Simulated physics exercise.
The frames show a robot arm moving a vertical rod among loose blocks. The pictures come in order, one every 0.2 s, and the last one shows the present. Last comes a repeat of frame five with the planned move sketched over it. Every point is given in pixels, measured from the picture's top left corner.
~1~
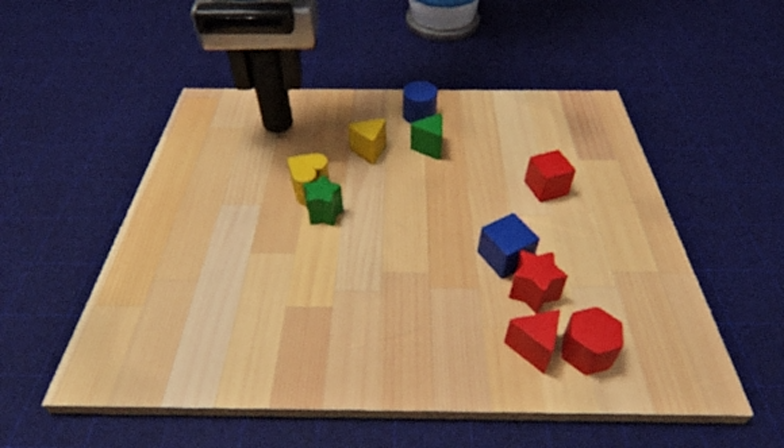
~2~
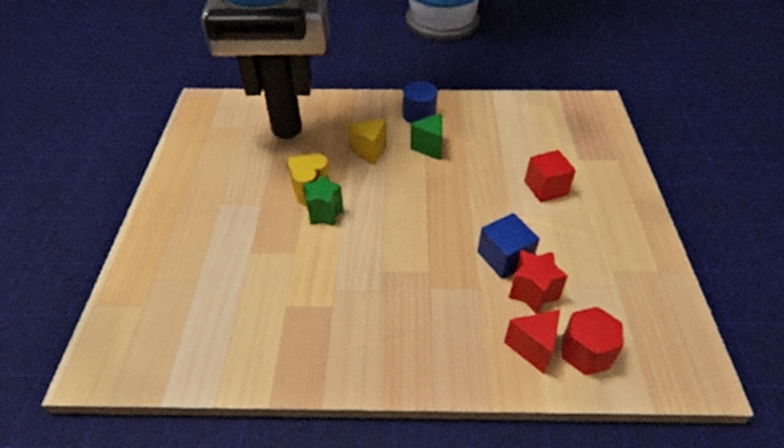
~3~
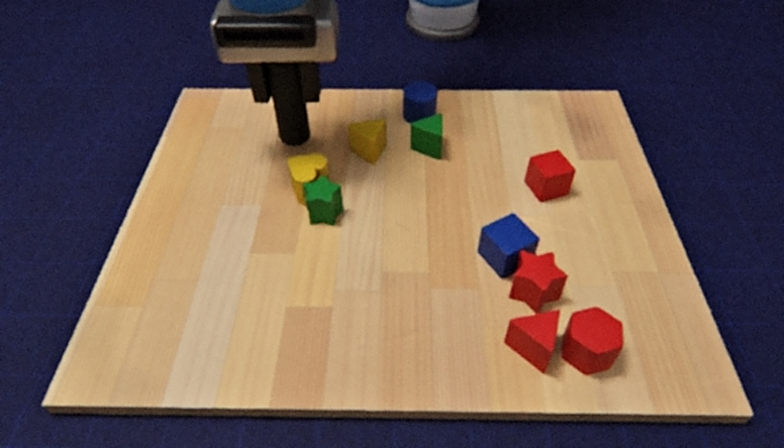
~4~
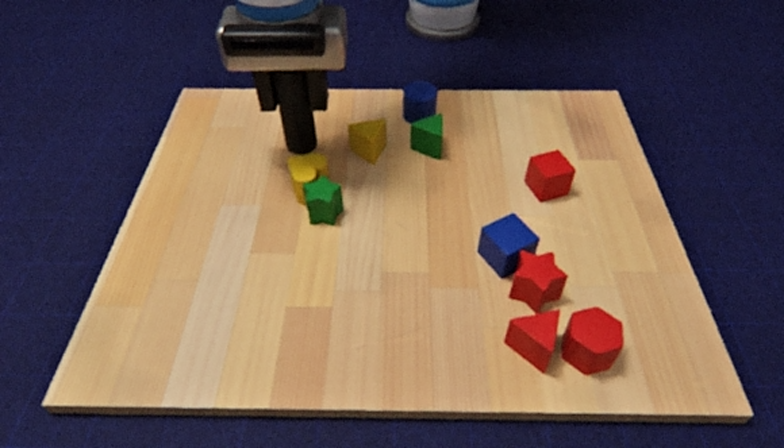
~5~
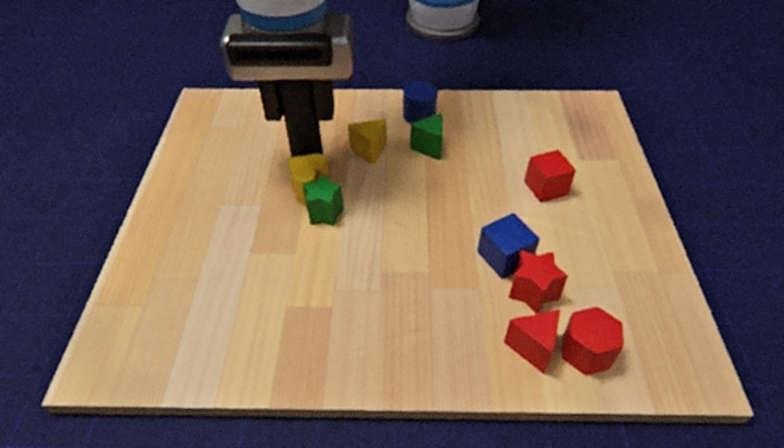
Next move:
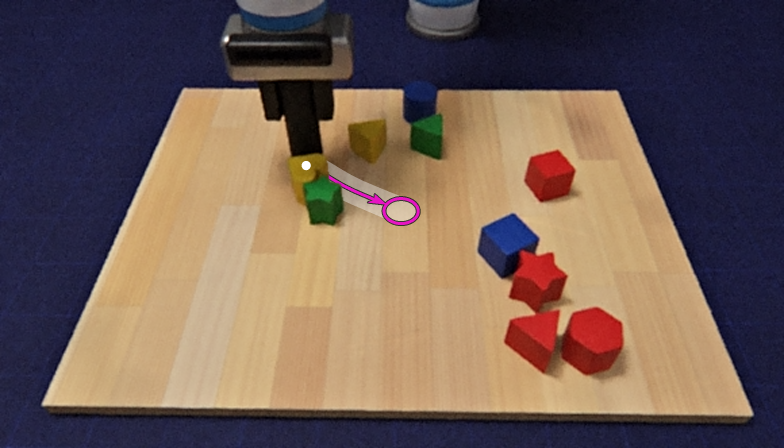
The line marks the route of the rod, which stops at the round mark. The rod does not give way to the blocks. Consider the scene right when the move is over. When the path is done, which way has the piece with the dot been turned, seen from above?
I'd predict that, seen from above, the piece with the dot rotates clockwise.
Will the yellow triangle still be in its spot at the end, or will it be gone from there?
The yellow triangle will stay where it stands.
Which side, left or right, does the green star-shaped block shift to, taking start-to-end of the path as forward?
My answer: Right.
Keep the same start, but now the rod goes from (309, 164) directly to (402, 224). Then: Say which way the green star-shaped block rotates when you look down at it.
From overhead, anticlockwise.
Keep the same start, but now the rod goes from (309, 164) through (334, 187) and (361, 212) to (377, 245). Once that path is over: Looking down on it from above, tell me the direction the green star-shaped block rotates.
It swings round anticlockwise.
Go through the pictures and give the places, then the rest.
Rod's lower end at (278, 124); yellow heart block at (306, 166); green star-shaped block at (321, 189); yellow triangle at (369, 127), in the first picture.
Rod at (287, 130); blocks still, in the second picture.
Rod at (295, 137); blocks still, in the third picture.
Rod at (302, 146); blocks still, in the fourth picture.
Rod at (307, 155); yellow heart block at (306, 166); green star-shaped block at (321, 189); yellow triangle at (369, 127), in the fifth picture.
Drawn move, from (309, 164) via (350, 189), ending at (401, 211); the dot is on the yellow heart block.
The first path, step by step. One third of the way, rod at (336, 172); yellow heart block at (313, 176), turned 50° clockwise; green star-shaped block at (319, 200), turned 15° anticlockwise.
Two thirds of the way, rod at (366, 187); yellow heart block at (314, 176), turned 55° clockwise; green star-shaped block at (319, 200), turned 15° anticlockwise.
At the end, rod at (401, 201); yellow heart block at (314, 176), turned 55° clockwise; green star-shaped block at (319, 200), turned 15° anticlockwise; yellow triangle still.
